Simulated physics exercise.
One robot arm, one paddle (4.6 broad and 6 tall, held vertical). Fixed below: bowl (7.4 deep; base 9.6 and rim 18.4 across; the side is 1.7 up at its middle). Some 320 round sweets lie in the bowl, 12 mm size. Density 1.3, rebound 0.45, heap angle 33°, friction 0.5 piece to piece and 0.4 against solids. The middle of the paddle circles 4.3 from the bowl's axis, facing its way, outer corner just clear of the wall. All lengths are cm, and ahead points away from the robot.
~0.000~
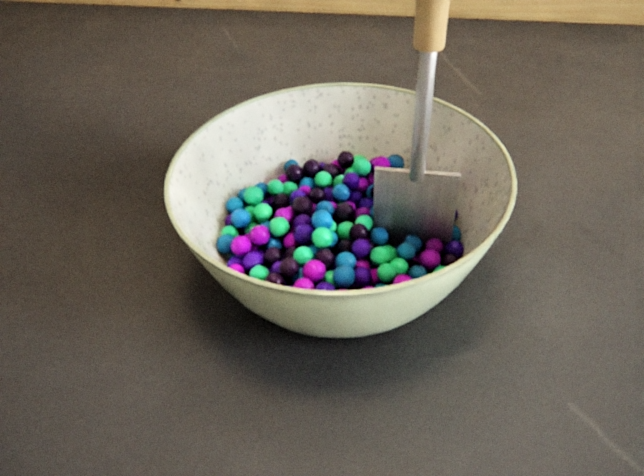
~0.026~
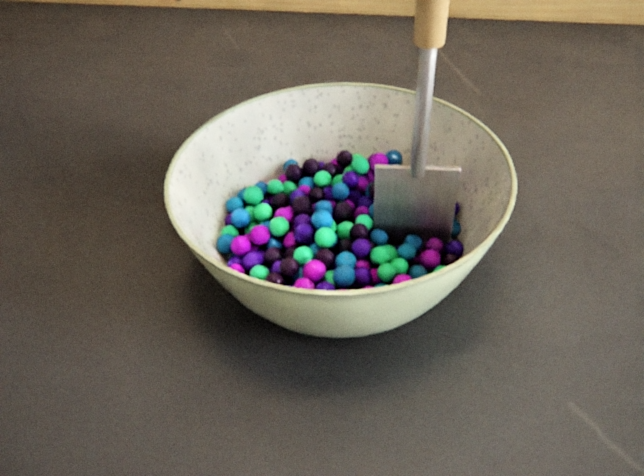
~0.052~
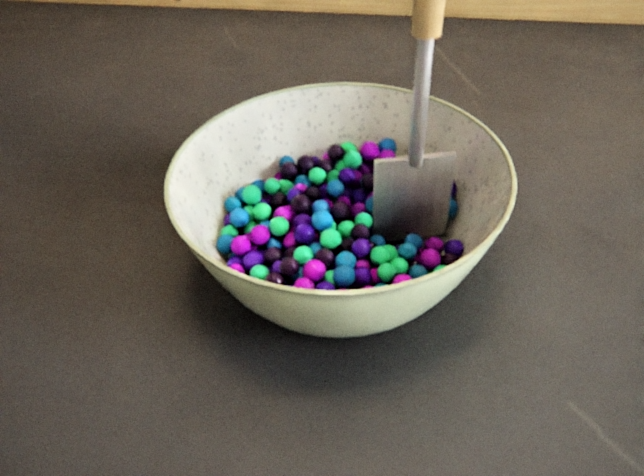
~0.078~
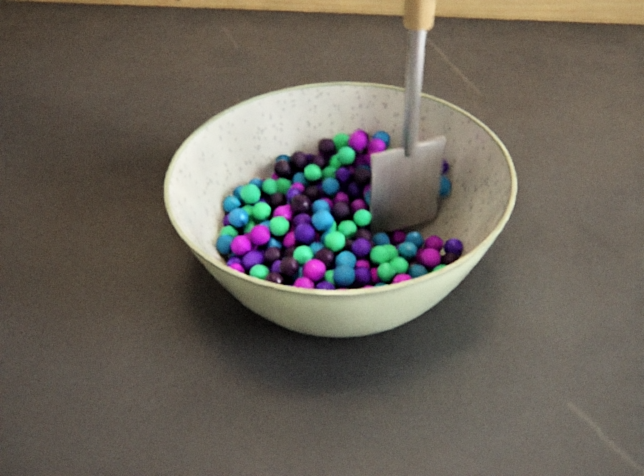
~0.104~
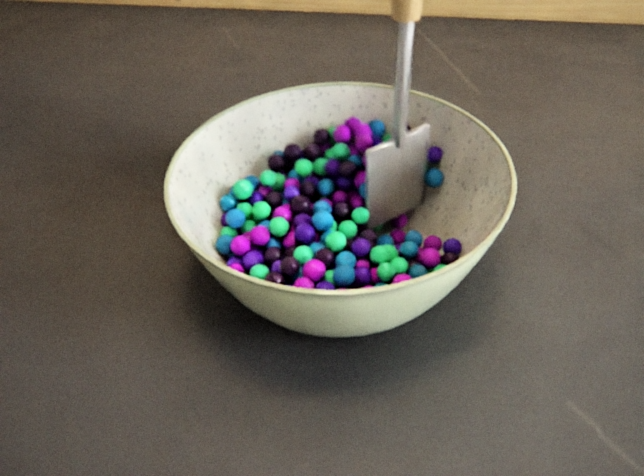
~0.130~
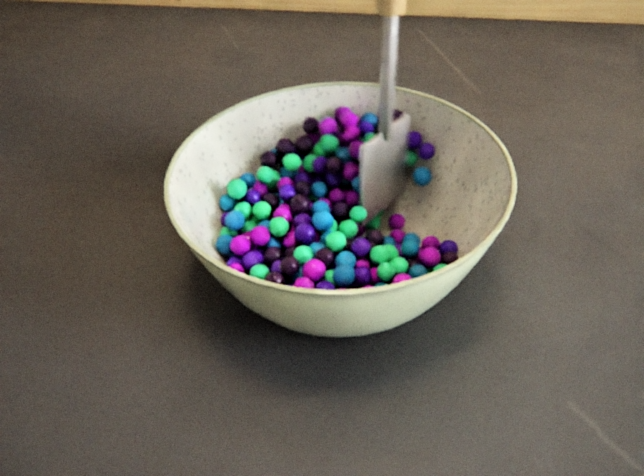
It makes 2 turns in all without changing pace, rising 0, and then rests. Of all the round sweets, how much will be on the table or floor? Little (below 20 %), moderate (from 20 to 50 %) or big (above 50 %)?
On the table or floor the share is little, below 20 %.
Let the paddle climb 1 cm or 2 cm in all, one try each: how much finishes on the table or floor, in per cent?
Some 10 and 5 per cent.
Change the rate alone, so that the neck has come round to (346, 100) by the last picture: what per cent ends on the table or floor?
About 30 per cent.
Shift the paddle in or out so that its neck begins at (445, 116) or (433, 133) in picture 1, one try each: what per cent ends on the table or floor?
About 5 and 15 per cent.
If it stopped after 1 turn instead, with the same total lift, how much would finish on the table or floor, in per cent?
It would be near 5 per cent.
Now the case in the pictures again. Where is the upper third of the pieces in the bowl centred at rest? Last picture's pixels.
Near (407, 175).
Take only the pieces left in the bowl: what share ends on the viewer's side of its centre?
Some 30 per cent.
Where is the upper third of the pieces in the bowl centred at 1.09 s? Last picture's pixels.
Near (274, 259).
By 0.61 s, 319° round, highest piece 9 above the table; 306 in the bowl, 10 on the table or floor, 1 in flight or on the tool.
By 1.09 s, 219° round, highest piece 9 above the table; 297 in the bowl, 20 on the table or floor.
By 1.53 s, 0° round, highest piece 7 above the table; 284 in the bowl, 33 on the table or floor.
By 2.23 s, 0° round, highest piece 7 above the table; 284 in the bowl, 33 on the table or floor.
Final count, 284 in the bowl, 33 on the table or floor. That is 10 % on the table or floor.
